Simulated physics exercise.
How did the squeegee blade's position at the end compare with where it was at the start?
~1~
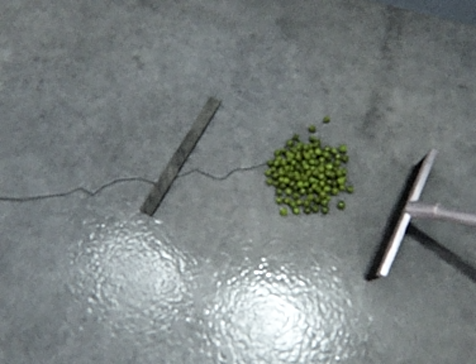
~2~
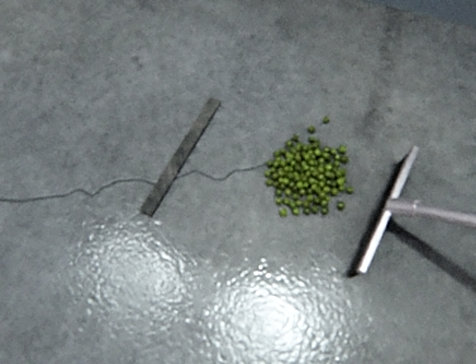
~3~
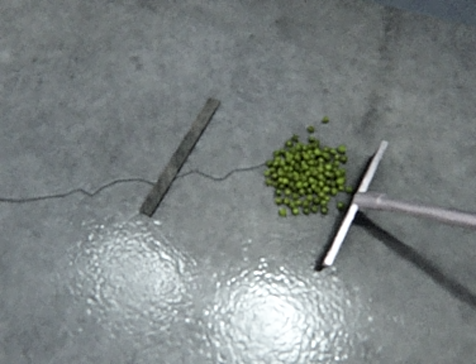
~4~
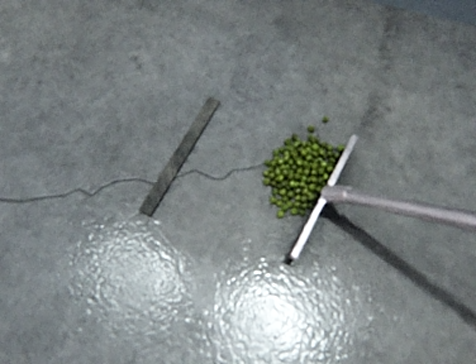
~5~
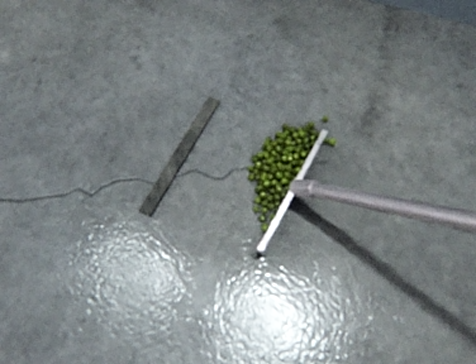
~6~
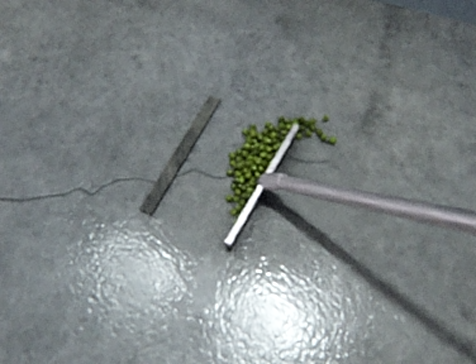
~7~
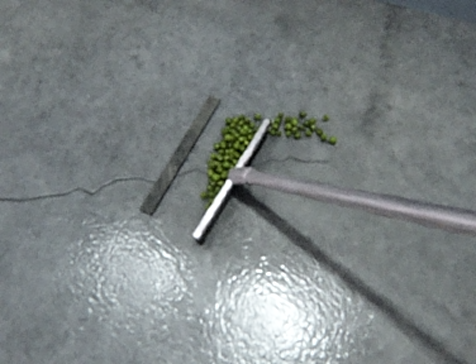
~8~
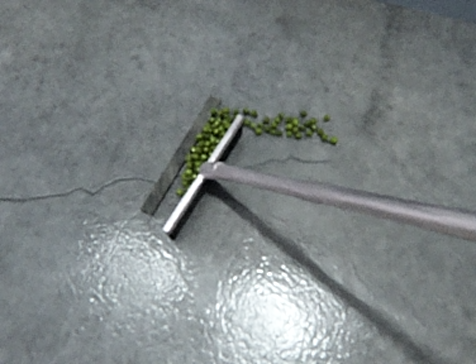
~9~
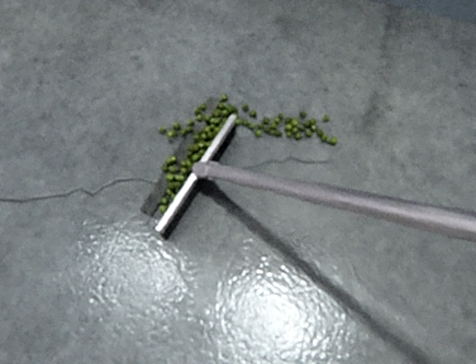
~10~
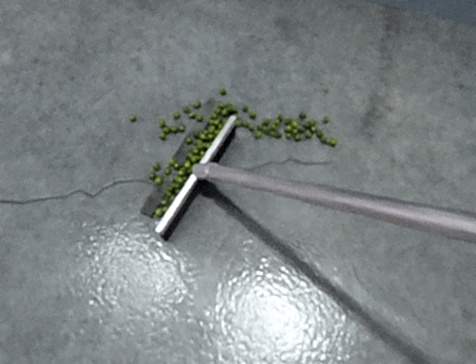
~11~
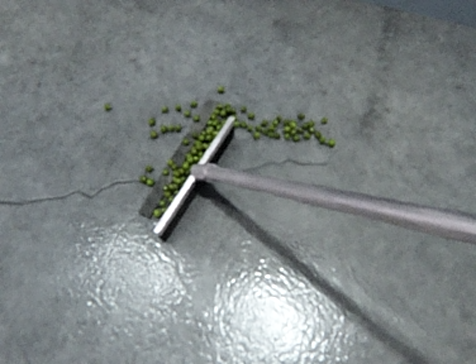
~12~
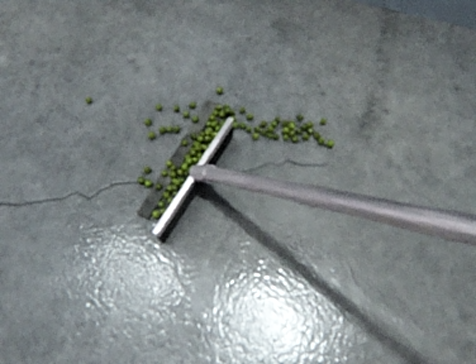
At the start the blade was off to the right of the olive pile, and by the end it had moved left and slightly up to rest against the dark strip.
